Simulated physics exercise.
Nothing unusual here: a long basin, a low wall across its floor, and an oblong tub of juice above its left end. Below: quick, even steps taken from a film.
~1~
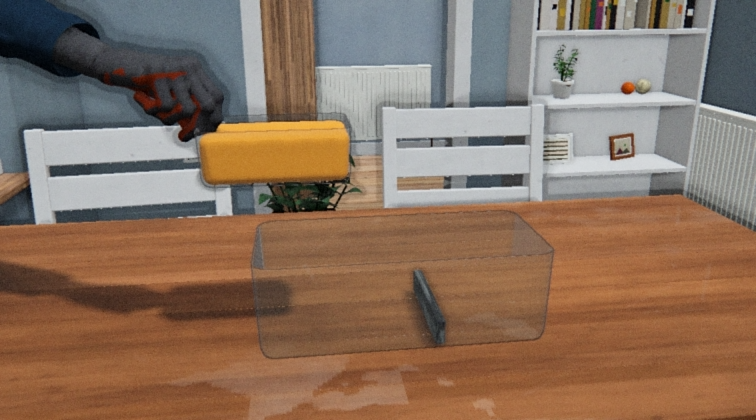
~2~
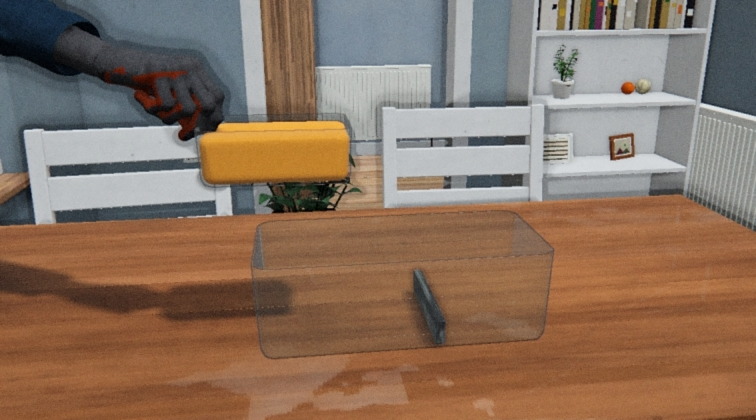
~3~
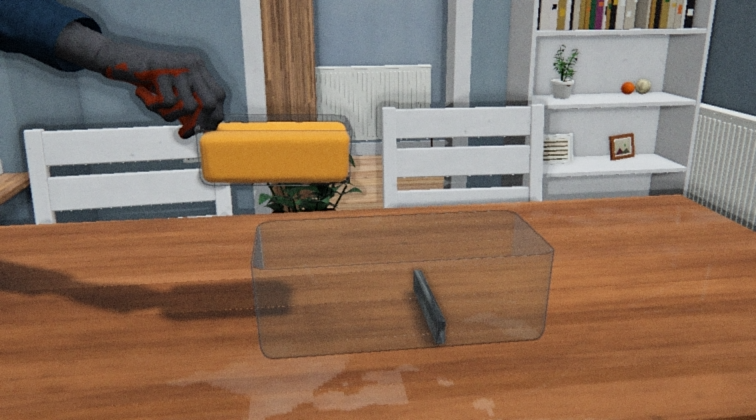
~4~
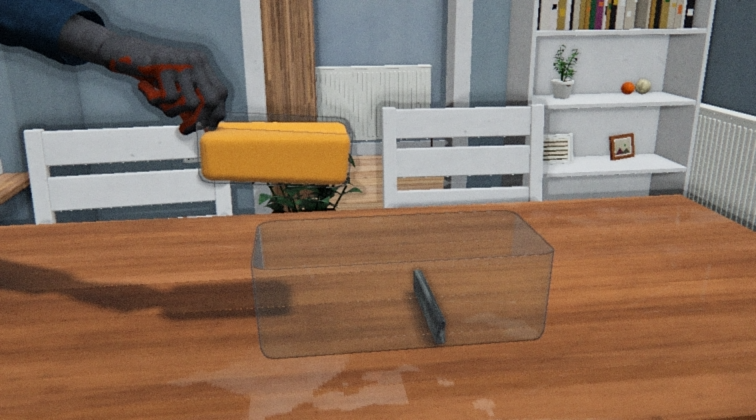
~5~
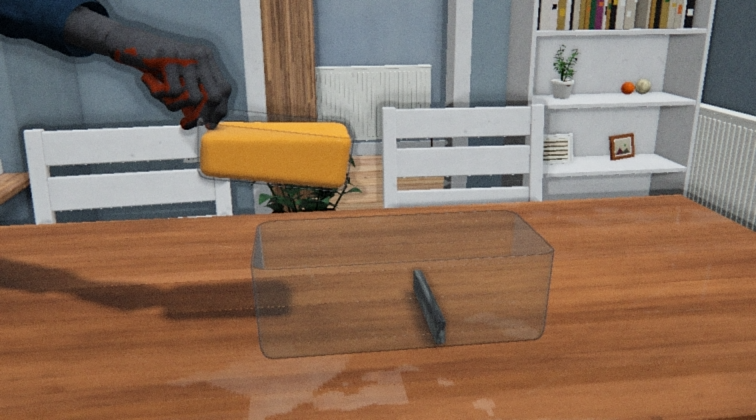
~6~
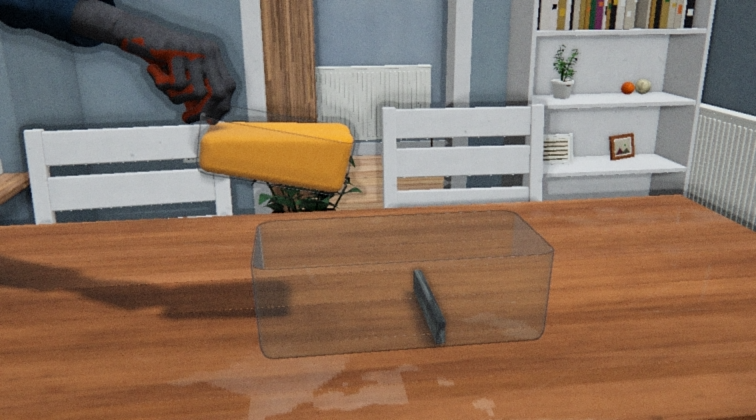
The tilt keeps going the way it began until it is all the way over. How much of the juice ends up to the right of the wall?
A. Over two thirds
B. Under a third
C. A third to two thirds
Under a third (B).
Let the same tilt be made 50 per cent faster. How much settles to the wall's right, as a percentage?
Something like 20 in a hundred.
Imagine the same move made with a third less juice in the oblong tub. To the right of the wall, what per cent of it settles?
My estimate is about 5 percent.
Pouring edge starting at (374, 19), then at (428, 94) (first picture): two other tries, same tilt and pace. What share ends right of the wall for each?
55 and 70 per cent.
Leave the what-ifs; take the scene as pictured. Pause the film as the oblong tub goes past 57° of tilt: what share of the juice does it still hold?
About 35 %.
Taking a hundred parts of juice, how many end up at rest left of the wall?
Some 75 per cent.
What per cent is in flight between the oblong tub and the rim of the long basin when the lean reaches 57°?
Roughly 30 per cent.
A moment on, the oblong tub is tipped part way and 34 per cent is still to pour, 29 is left of the wall and 4 right of it.
Next, the oblong tub is tipped on its side and 9 per cent is still to pour, 70 is left of the wall and 17 right of it.
Then the oblong tub is tipped on its side and 2 per cent is still to pour, 77 is left of the wall and 20 right of it.
Later the oblong tub is tipped on its side and 0 per cent is still to pour, 77 is left of the wall and 22 right of it.
In the end 77 per cent lies left of the wall, 22 right of it and 1 outside.
